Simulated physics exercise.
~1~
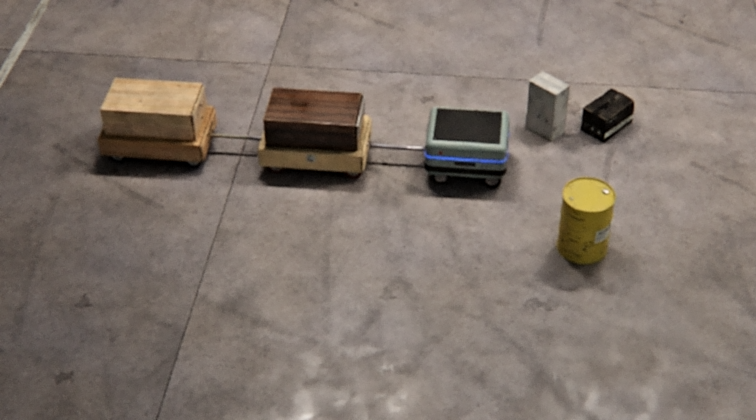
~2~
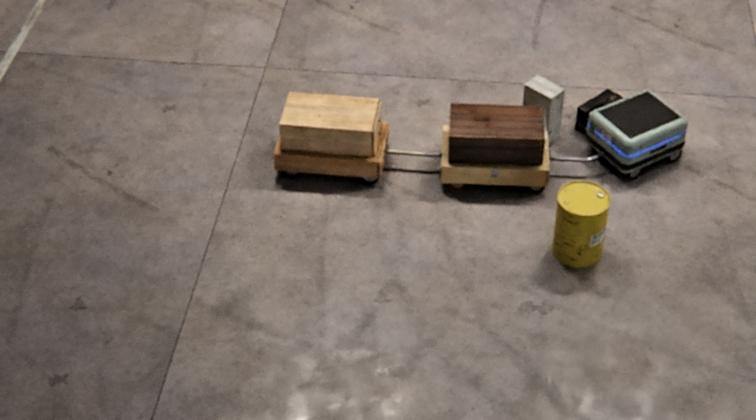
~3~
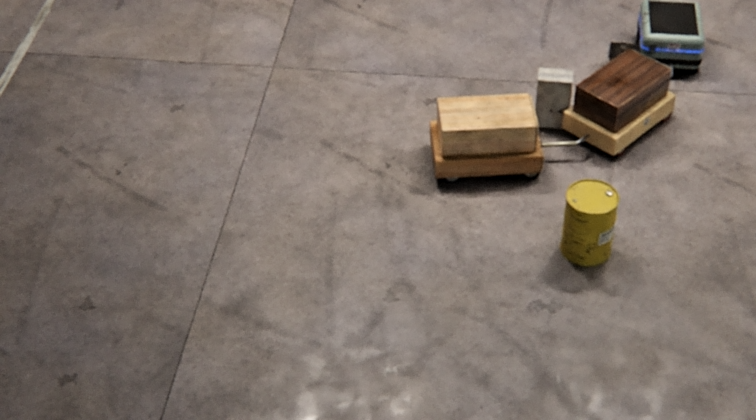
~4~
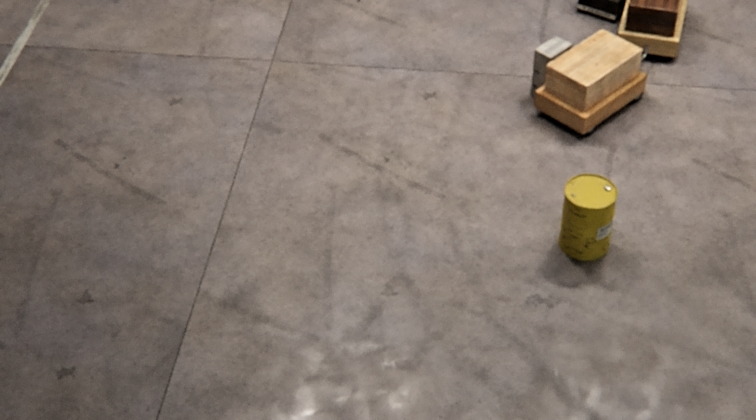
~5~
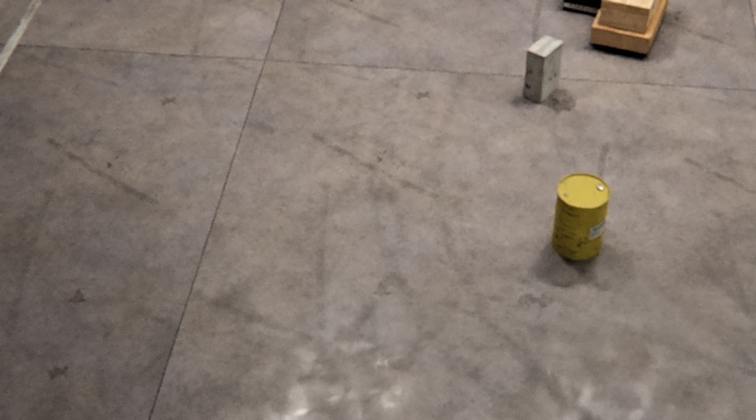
In the video, a small robot tug pulls two carts loaded with wooden blocks rightward, then turns away toward the upper right, displacing a black box and a white box; the white box ends upright, farther back, while the yellow drum stays put.
